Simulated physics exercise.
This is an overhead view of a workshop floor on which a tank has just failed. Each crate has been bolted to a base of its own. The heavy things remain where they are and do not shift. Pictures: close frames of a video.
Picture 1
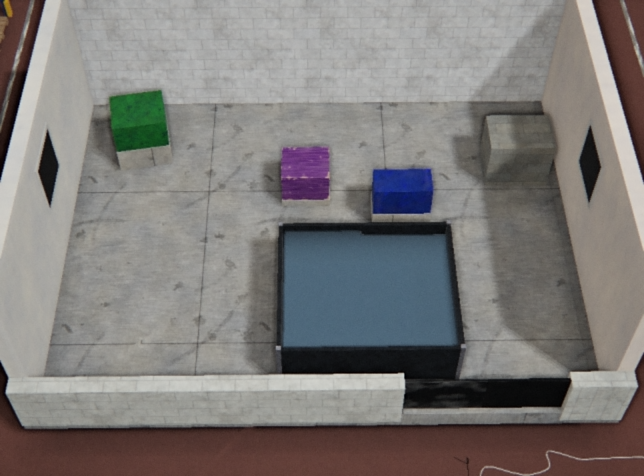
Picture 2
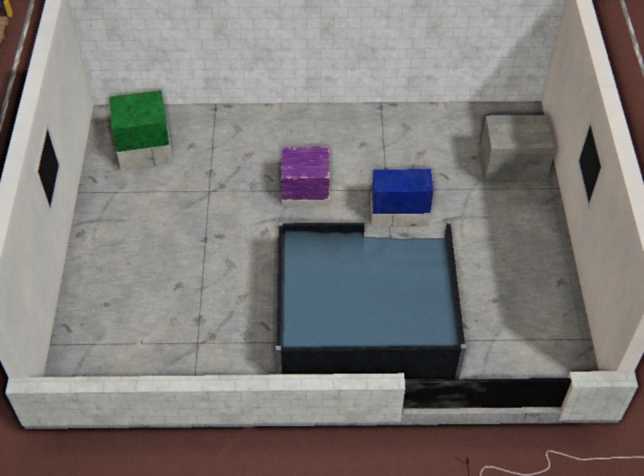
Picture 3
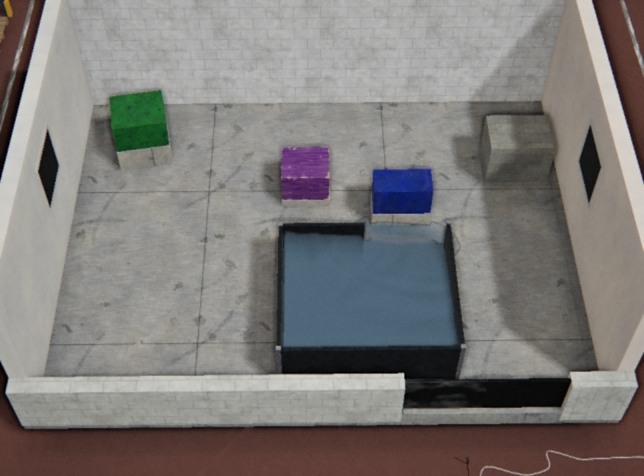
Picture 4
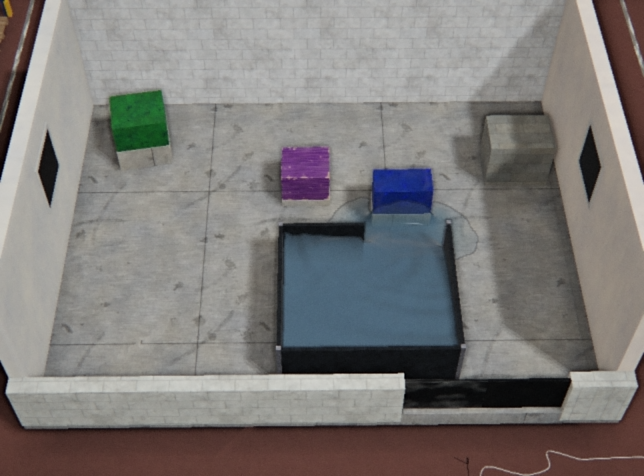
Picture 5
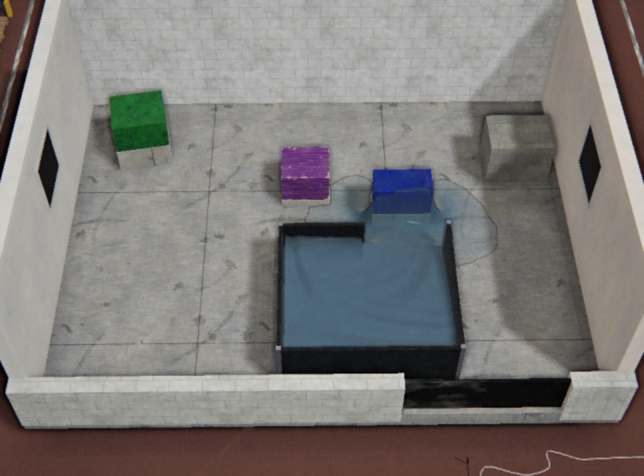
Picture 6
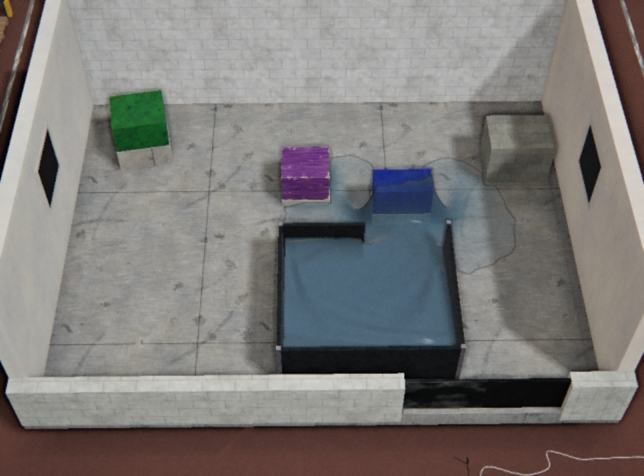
The clip opens on a walled floor with a still, water-filled open tank and green, purple, blue and gray blocks beyond it. A gap appears in the tank's far side, and water pours out around the blue block, then spreads across the floor, reaching the purple block.
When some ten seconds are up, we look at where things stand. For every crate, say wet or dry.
Green crate - dry; blue crate - wet; purple crate - wet.
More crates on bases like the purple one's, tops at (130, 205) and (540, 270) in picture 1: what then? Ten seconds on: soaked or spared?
Taking them in order, the first is flooded and the second is flooded.
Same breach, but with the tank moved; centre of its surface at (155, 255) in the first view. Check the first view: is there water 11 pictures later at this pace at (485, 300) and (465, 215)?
The first is not reached, and then the second is not reached.
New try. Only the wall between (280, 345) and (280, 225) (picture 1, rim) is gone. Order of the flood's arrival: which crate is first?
I'd go with the green-painted one.
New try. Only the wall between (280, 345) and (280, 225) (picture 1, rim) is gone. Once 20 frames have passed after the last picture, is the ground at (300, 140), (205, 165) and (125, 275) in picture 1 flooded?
Spot one spared, spot two inundated, spot three inundated.
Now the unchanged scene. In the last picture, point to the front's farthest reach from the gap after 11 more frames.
Near (78, 193).
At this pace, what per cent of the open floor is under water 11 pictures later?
Roughly 50 %.
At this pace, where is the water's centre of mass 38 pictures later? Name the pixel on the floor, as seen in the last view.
At about (352, 255).
A moment on, water covers 30 % of the floor; the green crate not reached, the blue crate water round its plinth, the purple crate water round its plinth.
Next, water covers 50 % of the floor; the green crate water round its plinth, the blue crate water round its plinth, the purple crate water round its plinth.
Then, water covers 70 % of the floor; the green crate water round its plinth, the blue crate water round its plinth, the purple crate water round its plinth.
Later, water covers 95 % of the floor; the green crate water round its plinth, the blue crate water round its plinth, the purple crate water round its plinth.
In the end, water covers 100 % of the floor; the green crate stayed above the water, the blue crate was topped, the purple crate was topped.
